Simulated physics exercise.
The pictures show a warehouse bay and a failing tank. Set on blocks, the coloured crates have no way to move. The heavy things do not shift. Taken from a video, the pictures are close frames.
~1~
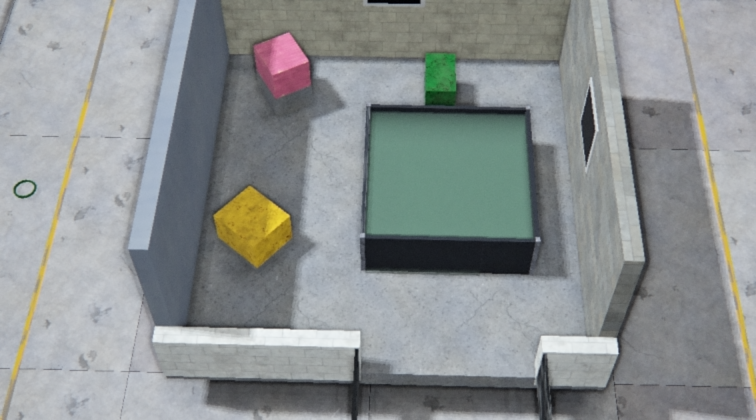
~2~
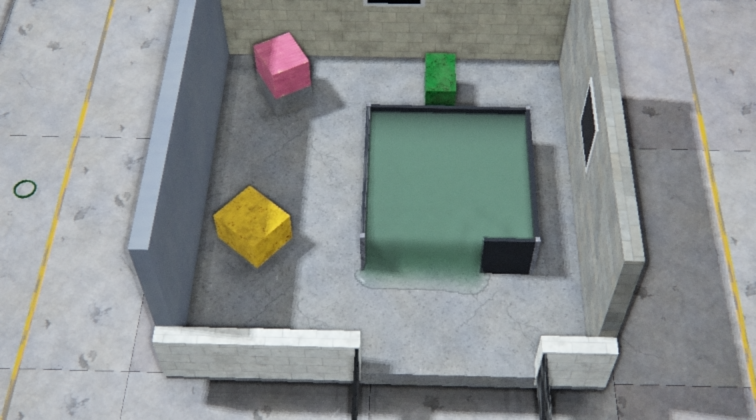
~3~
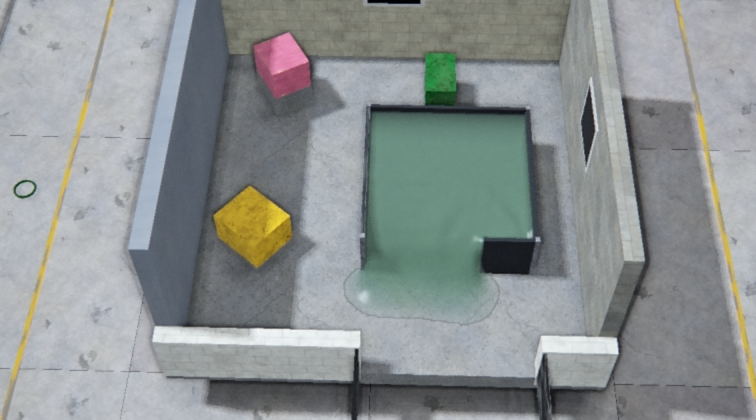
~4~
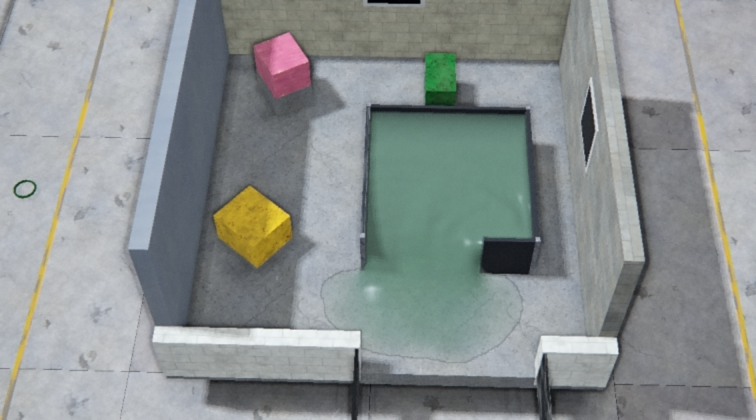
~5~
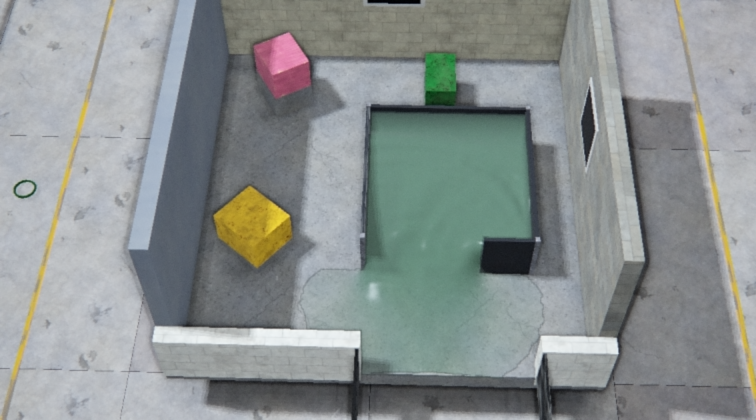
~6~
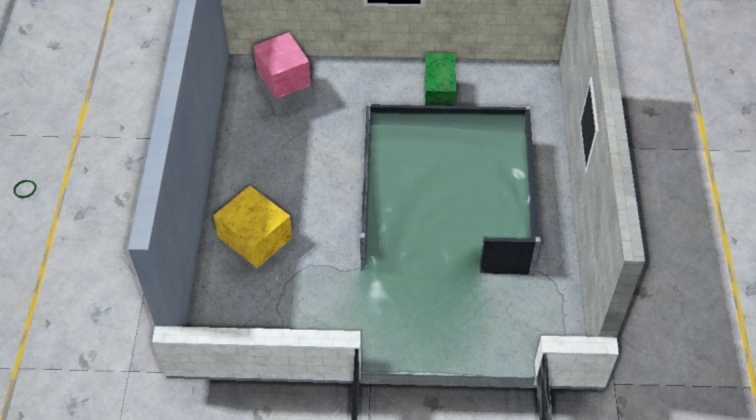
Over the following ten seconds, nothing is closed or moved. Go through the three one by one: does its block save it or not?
One by one: The yellow crate will be within the water's reach; the green crate will be out of the water's reach; the pink crate will be out of the water's reach.
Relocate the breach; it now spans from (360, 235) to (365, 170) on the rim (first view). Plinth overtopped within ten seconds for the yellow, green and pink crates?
My reading: Yellow is soaked; green ends up wet; pink remains dry.
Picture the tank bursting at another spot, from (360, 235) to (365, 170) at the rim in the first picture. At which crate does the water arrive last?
Last: The green-painted one.
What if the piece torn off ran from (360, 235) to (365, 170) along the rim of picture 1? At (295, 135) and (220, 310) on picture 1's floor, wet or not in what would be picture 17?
In turn: Under water, wet.
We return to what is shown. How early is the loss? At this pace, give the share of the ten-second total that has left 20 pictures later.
Around 65 % of the total, roughly.
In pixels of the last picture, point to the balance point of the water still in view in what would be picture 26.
Near (395, 237) in the last view.
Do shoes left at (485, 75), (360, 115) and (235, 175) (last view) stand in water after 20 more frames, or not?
Point one left clear, point two left clear, point three sodden.
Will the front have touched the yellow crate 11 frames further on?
My reading: At yellow touched.
A moment on, water covers 25 % of the floor; the yellow crate water round its plinth, the green crate not reached, the pink crate not reached.
Next, water covers 30 % of the floor; the yellow crate water round its plinth, the green crate not reached, the pink crate not reached.
Then, water covers 45 % of the floor; the yellow crate water round its plinth, the green crate not reached, the pink crate water round its plinth.
Later, water covers 70 % of the floor; the yellow crate water round its plinth, the green crate water round its plinth, the pink crate water round its plinth.
In the end, water covers 90 % of the floor; the yellow crate was topped, the green crate stayed above the water, the pink crate stayed above the water.
